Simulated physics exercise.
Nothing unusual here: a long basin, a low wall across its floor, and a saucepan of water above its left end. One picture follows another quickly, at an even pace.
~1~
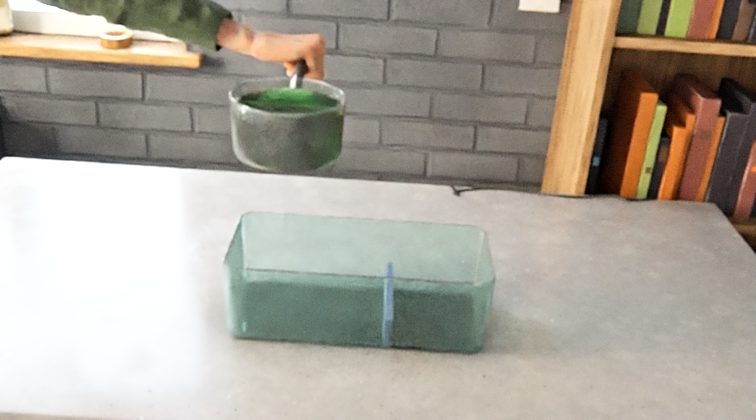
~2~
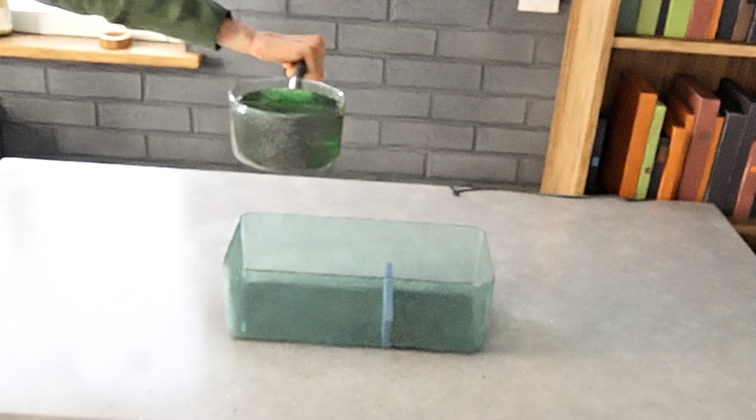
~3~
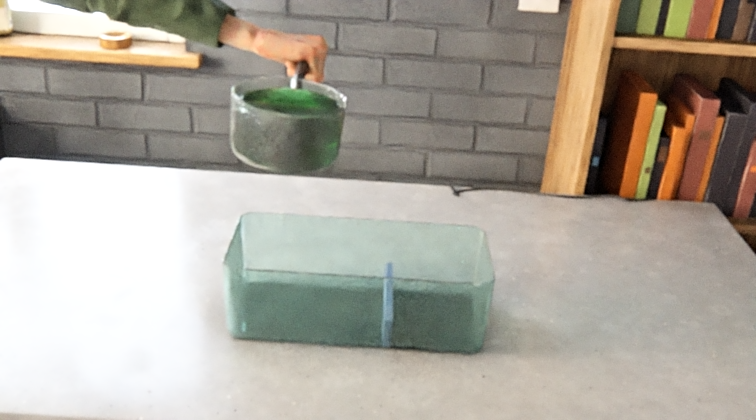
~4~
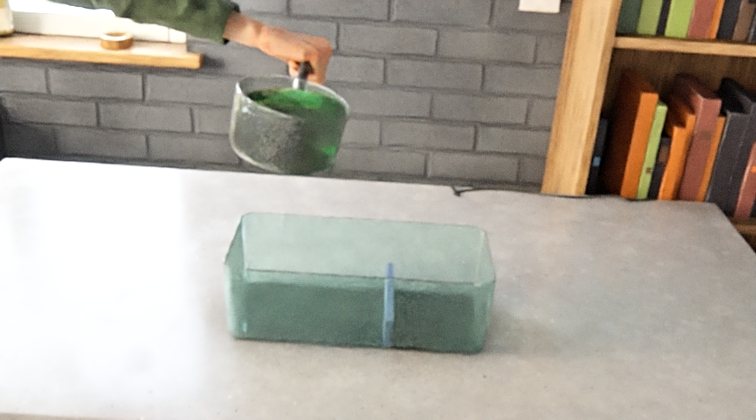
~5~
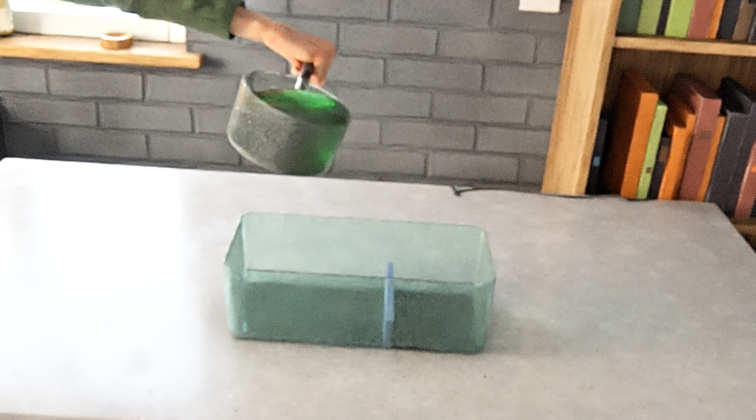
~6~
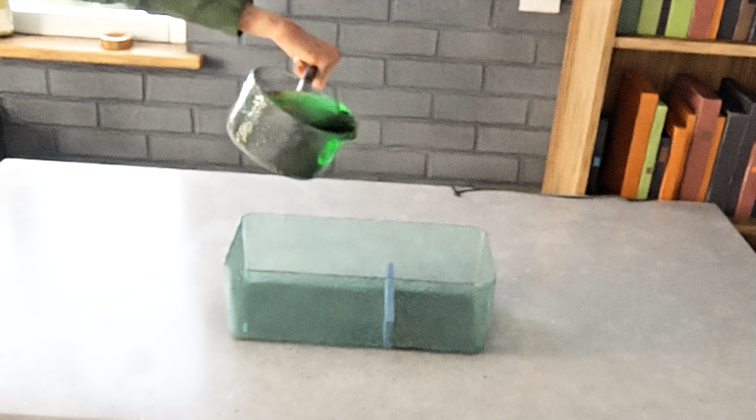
A hand tilts a clear saucepan of green liquid rightward above a long glass basin.
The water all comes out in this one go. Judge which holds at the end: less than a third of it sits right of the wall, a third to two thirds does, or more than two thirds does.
I predict a middling amount ends up right of the wall, one third up to two thirds.
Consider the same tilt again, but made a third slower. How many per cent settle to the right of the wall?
Something like 55 in a hundred.
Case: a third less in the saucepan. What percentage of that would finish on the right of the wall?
About 25 percent.
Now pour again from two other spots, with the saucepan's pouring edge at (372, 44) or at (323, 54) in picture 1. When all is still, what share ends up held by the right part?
In turn 80 and 35 in a hundred.
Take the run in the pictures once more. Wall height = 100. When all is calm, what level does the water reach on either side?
Left part: 30 per cent; right part: 60.
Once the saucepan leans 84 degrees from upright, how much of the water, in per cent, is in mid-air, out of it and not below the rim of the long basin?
Estimate: Some 40 per cent.
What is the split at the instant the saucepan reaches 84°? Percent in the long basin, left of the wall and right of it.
About 5 per cent on the left and 15 on the right.
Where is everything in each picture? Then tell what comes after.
The first frame shows tilt 0°; pouring edge (344, 101); surface from (235, 100) to (343, 107); the long basin's rim runs from (233, 239) to (490, 255); the wall's top is at (389, 290).
The second frame shows tilt 1°; pouring edge (344, 102); surface from (234, 100) to (343, 108).
The third frame shows tilt 5°; pouring edge (346, 106); surface from (235, 99) to (344, 108).
The fourth frame shows tilt 11°; pouring edge (349, 112); surface from (238, 100) to (347, 110).
The fifth frame shows tilt 19°; pouring edge (350, 120); surface from (238, 100) to (350, 115); 1 per cent is over the edge.
The sixth frame shows tilt 29°; pouring edge (350, 130); surface from (237, 102) to (352, 123); 4 per cent is over the edge.
A moment on, the tilt is 84° and 38 per cent is still to pour, 5 is left of the wall and 15 right of it.
Next, the tilt is 98° and 9 per cent is still to pour, 29 is left of the wall and 52 right of it.
Then the tilt is 98° and 2 per cent is still to pour, 44 is left of the wall and 50 right of it.
Later the tilt is 98° and 0 per cent is still to pour, 47 is left of the wall and 51 right of it.
In the end 48 per cent lies left of the wall, 51 right of it and 1 outside.
